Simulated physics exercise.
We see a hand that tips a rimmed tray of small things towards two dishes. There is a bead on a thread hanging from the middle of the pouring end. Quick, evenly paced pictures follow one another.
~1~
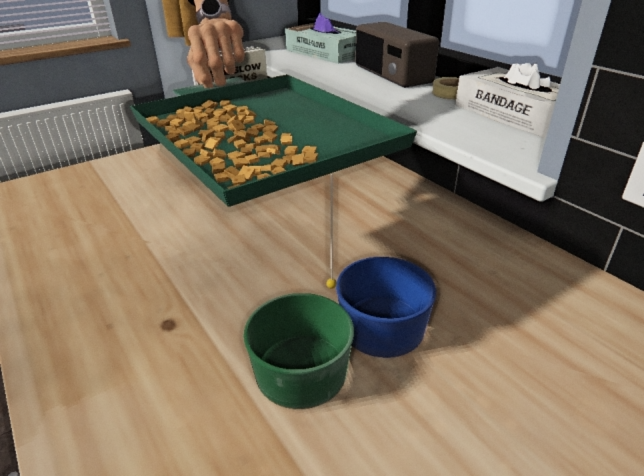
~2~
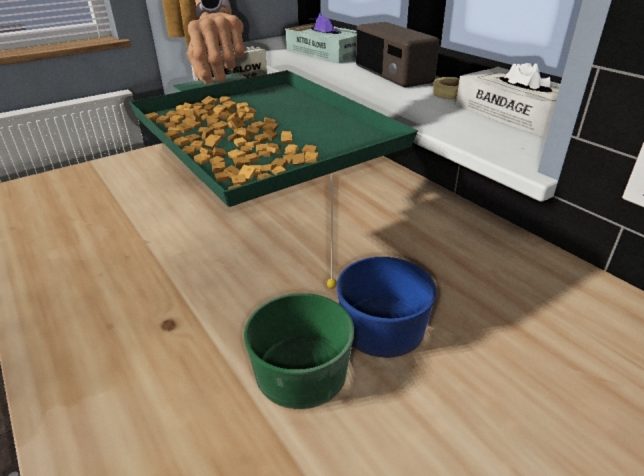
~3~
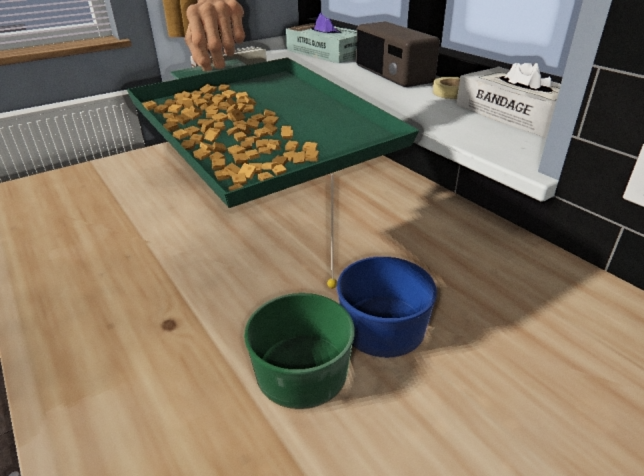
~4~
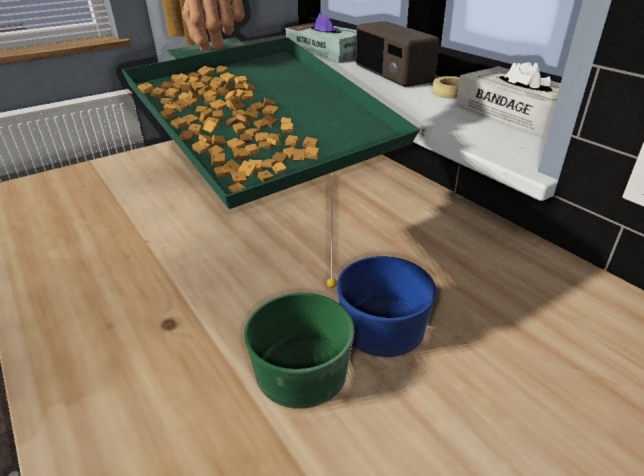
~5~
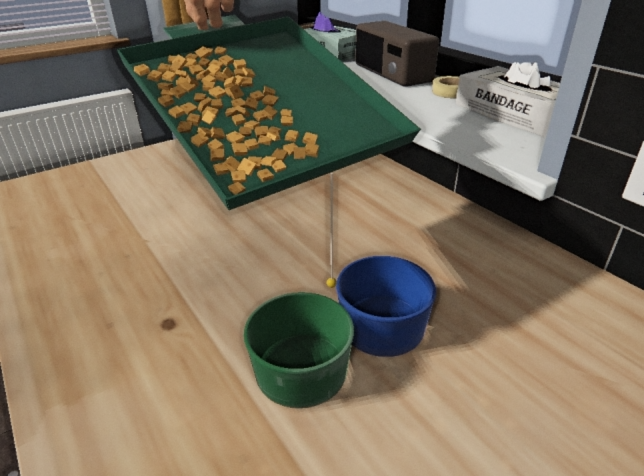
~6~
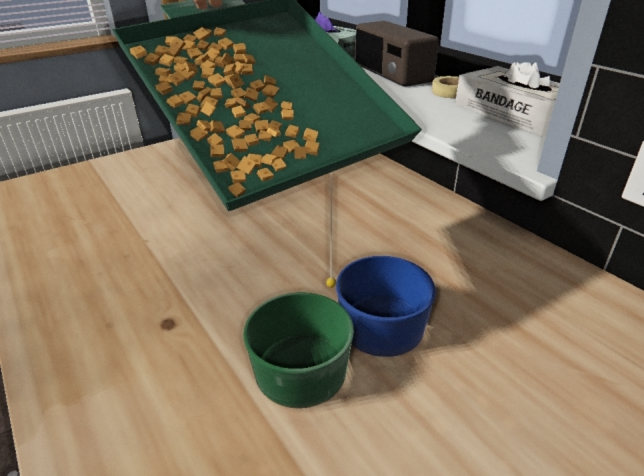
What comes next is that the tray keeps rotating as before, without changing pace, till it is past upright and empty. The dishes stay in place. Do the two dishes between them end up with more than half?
The dishes will manage to catch most of it.
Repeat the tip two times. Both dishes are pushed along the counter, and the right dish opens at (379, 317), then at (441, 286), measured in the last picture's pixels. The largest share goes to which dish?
The one at left the first time, the one at left the second.
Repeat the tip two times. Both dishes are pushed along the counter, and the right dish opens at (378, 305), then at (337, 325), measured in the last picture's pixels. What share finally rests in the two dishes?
Close to 80 in a hundred, then close to 80 in a hundred.
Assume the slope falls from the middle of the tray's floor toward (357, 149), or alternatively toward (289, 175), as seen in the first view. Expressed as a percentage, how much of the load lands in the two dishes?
First some 60, then 70 per cent.
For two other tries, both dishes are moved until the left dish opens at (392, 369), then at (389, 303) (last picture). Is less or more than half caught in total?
First shift, a minority share; second shift, a minority share.
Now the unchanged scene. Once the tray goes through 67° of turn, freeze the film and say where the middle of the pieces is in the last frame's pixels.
Somewhere about pixel (279, 159).
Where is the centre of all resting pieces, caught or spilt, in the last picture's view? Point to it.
(304, 374).
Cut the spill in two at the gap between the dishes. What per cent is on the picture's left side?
Estimate: Near 70 per cent.
Shortly afterwards, tray tipped steeply; the whole lot on the tray.
Next, tray tipped past a quarter turn; near a third on the tray; near a quarter in the left dish; a little outside both; near a quarter in the air.
Some moments later, tray tipped past a quarter turn; near two thirds in the left dish; a little in the right dish; near a third outside both.
In the end, tray tipped past a quarter turn; near two thirds in the left dish; a little in the right dish; near a third outside both.
